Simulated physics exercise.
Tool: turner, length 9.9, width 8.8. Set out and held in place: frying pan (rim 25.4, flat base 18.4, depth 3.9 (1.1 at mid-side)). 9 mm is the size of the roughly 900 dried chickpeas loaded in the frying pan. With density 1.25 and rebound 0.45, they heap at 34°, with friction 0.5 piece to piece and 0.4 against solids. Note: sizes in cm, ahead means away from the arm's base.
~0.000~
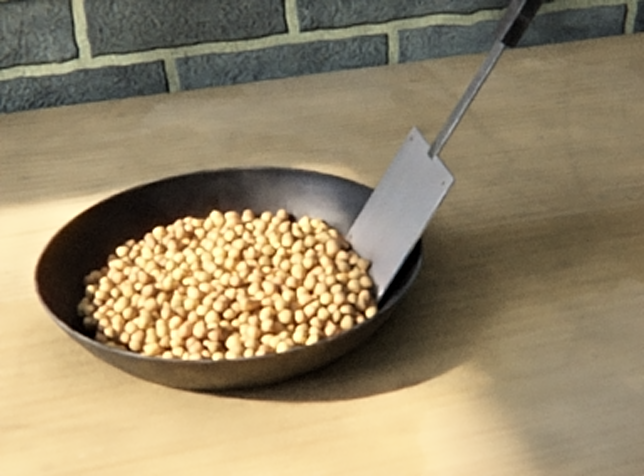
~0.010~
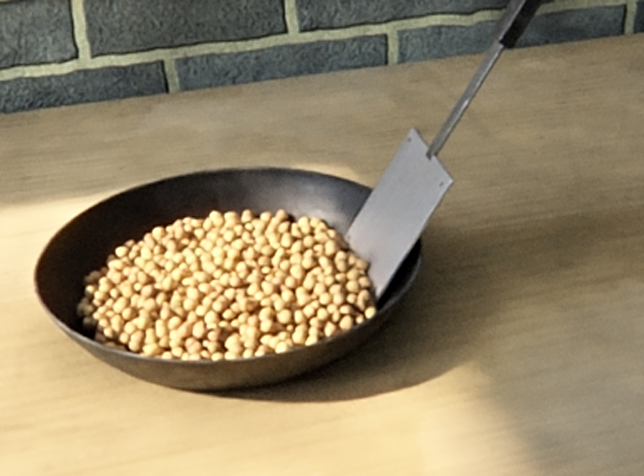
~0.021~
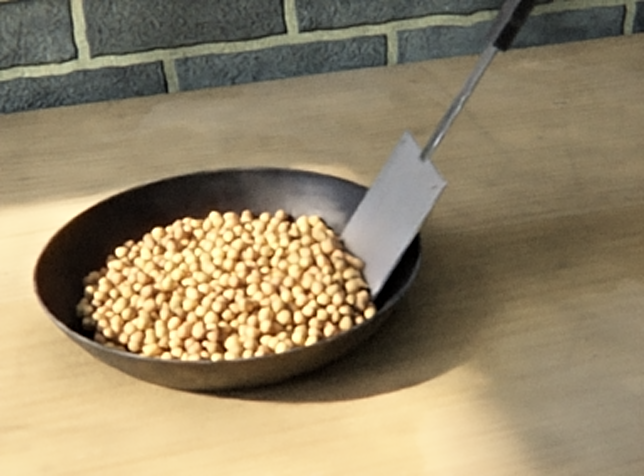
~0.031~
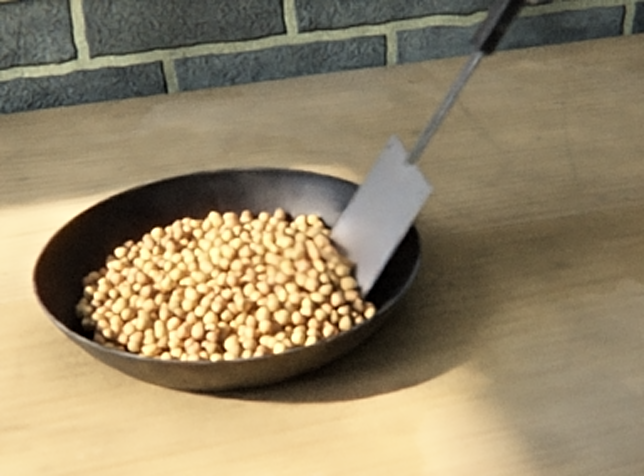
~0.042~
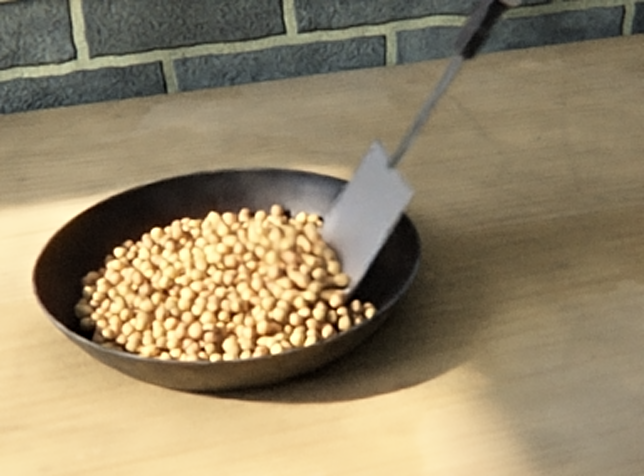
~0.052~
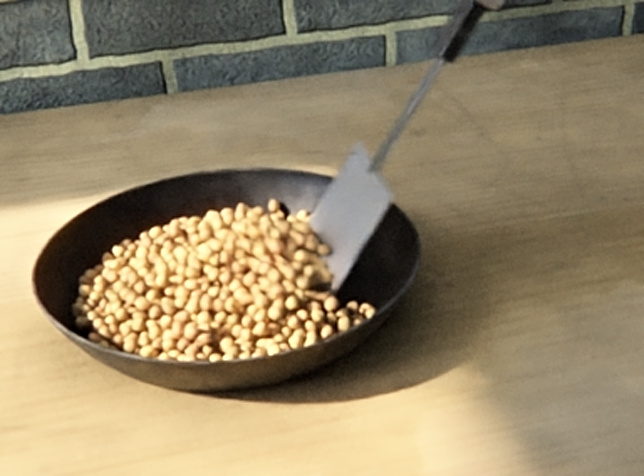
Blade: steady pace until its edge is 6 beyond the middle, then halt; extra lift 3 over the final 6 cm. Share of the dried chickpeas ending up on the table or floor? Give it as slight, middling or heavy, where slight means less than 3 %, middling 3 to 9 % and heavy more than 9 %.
Heavy.
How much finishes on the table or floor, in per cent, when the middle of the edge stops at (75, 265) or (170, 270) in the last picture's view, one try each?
I'd say roughly 35 per cent, then roughly 15 per cent.
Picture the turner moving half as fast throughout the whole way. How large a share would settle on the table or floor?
About 0 in a hundred.
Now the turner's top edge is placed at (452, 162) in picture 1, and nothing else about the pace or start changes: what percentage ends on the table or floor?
Around 20 percent ends up on the table or floor.
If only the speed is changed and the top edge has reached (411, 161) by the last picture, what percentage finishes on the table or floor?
Near 0 in a hundred.
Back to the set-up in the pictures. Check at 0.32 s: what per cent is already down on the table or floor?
My estimate is roughly 15 %.
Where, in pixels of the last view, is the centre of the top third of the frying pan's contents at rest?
Approximately at pixel (108, 292).
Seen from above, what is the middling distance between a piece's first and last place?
It comes out at about 4 cm.
After 0.08 s, sloping 57°, highest piece 7 above the table; 900 in the frying pan.
After 0.11 s, sloping 57°, highest piece 9 above the table; 898 in the frying pan, 2 on the blade or in flight.
After 0.32 s, sloping 57°, highest piece 5 above the table; 751 in the frying pan, 147 on the table or floor, 2 on the blade or in flight.
After 1.37 s, sloping 57°, highest piece 4 above the table; 750 in the frying pan, 150 on the table or floor.
At rest, 750 in the frying pan, 150 on the table or floor. That is 17 % on the table or floor.
